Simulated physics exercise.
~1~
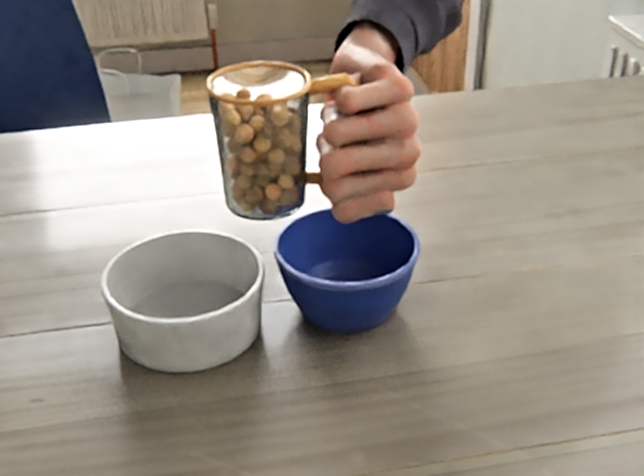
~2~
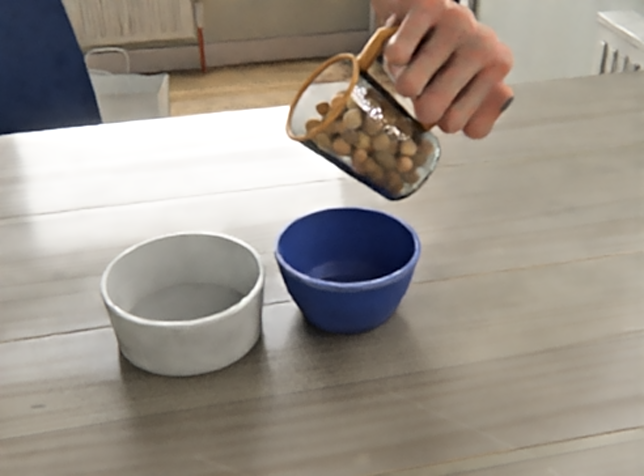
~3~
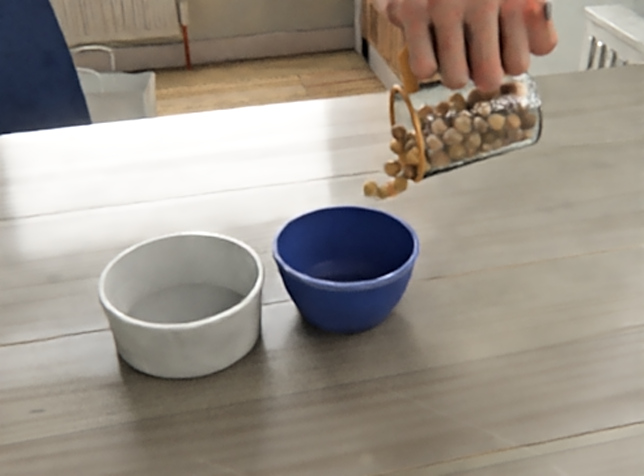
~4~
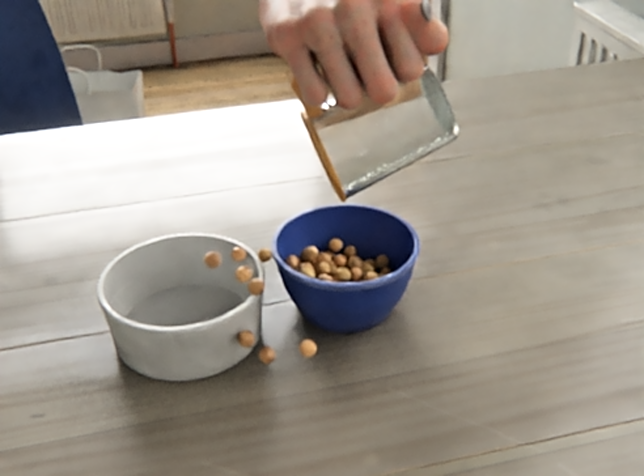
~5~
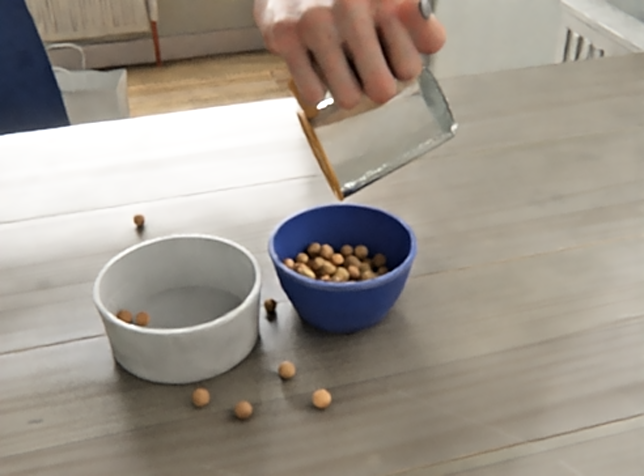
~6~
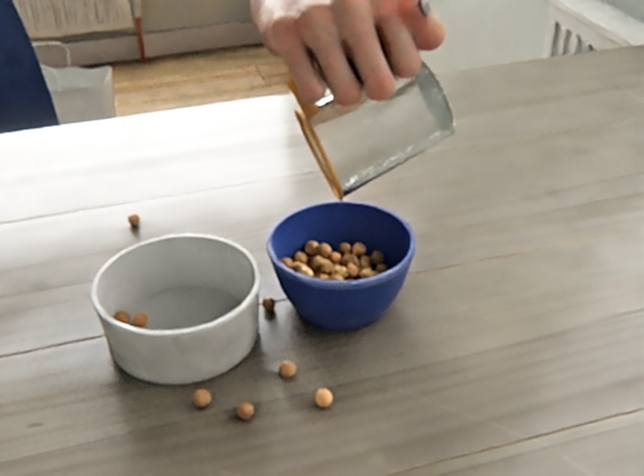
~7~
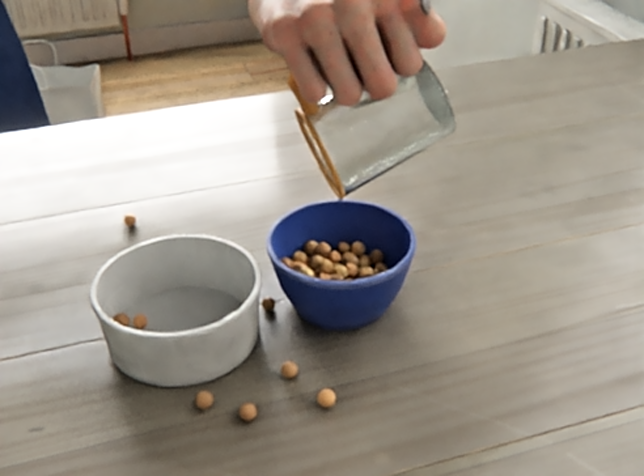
The clip shows a hand moving a clear cup of small wooden beads to the right while tilting it, then back left, emptying it over a blue bowl. Most beads land in the bowl, while a few end up in the white dish and others scatter on the table.
